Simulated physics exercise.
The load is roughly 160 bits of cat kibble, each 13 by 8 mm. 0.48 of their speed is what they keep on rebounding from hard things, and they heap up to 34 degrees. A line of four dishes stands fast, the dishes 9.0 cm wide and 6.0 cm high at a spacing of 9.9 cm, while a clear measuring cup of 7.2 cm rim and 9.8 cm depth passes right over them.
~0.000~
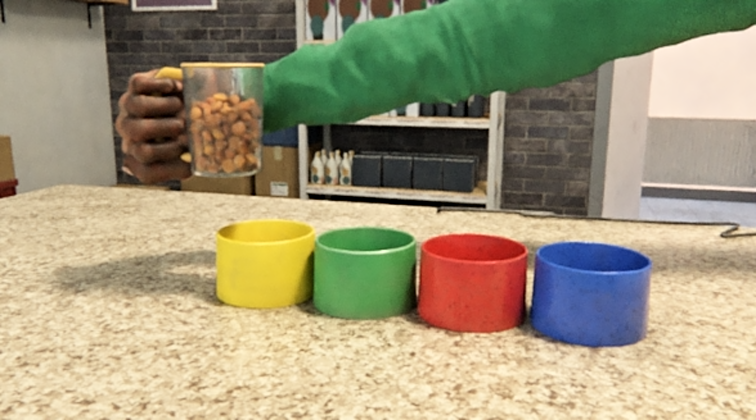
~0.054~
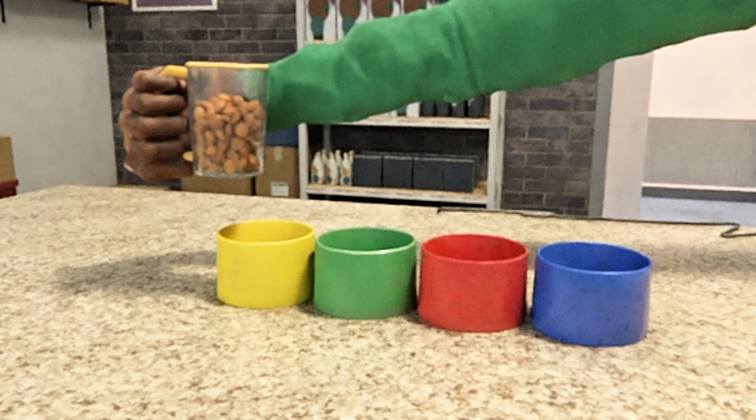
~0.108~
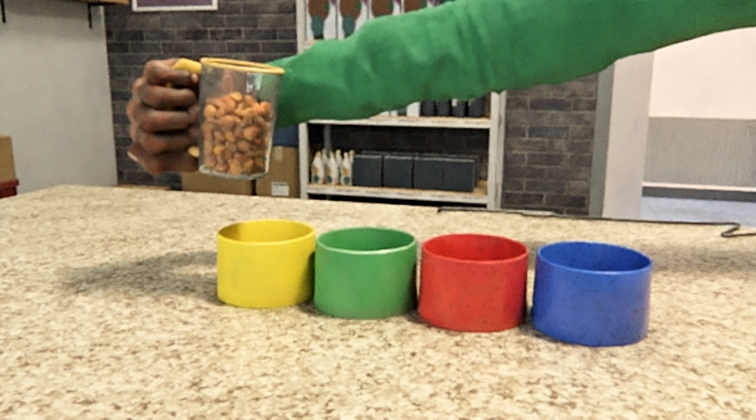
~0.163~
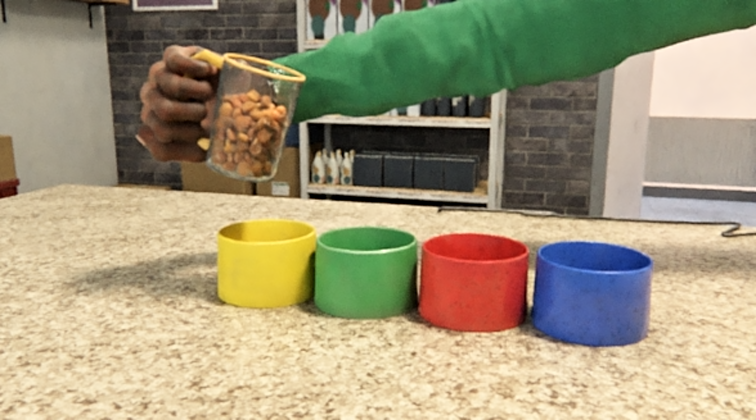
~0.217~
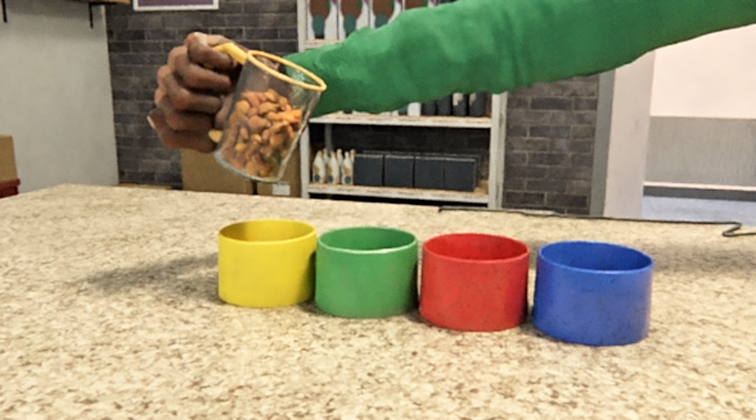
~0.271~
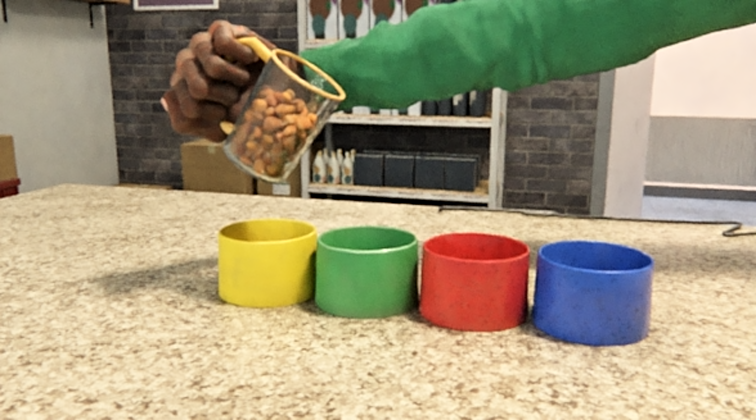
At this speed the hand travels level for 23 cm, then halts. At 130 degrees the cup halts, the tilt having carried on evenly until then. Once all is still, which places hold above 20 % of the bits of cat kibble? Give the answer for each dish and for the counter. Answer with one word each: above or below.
Red dish above, blue dish above, green dish below, yellow dish below, counter above.
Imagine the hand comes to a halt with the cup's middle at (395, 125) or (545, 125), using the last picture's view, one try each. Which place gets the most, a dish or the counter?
The winner: Red, then blue.
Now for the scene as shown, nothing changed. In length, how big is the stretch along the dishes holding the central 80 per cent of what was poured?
Length: About 14 cm.
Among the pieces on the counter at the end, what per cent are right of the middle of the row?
Share on that side: Roughly 100 %.
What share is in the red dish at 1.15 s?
Share at that time: Approx. 40 per cent.
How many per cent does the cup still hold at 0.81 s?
I reckon around 90 per cent.
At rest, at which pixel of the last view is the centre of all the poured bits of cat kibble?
Centre at rest, approx.: (526, 303) px.
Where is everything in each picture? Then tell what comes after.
Cup at (225, 119), tilt 0 degrees, lip at (258, 66), moved 0.0 cm; middle of the pieces at (229, 135); yellow dish at (266, 231); green dish at (366, 239); red dish at (474, 248); blue dish at (592, 257), in the first picture.
Cup at (229, 119), tilt 2 degrees, lip at (264, 67), moved 0.3 cm; middle of the pieces at (232, 135), in the second picture.
Cup at (238, 119), tilt 8 degrees, lip at (279, 72), moved 1.3 cm; middle of the pieces at (239, 135), in the third picture.
Cup at (252, 119), tilt 17 degrees, lip at (300, 80), moved 2.7 cm; middle of the pieces at (251, 135), in the fourth picture.
Cup at (267, 120), tilt 26 degrees, lip at (321, 89), moved 4.1 cm; middle of the pieces at (264, 134), in the fifth picture.
Cup at (281, 120), tilt 34 degrees, lip at (340, 99), moved 5.5 cm; middle of the pieces at (276, 134); yellow dish at (268, 231); green dish at (367, 238); red dish at (476, 247); blue dish at (594, 256). The cup turns about 165 degrees a second and travels 26 cm a second, in the sixth picture.
Then, at 0.60 s, tilt 88 degrees; cup holds 100 %.
Then, at 0.81 s, tilt 122 degrees; cup holds 90 %, red 10 %.
Then, at 1.15 s, tilt 130 degrees; cup holds 0 %, red 40 %, blue 30 %.
At rest (1.9 s), red 40 %, blue 30 %, green 0 %, yellow 0 %, counter 25 %.
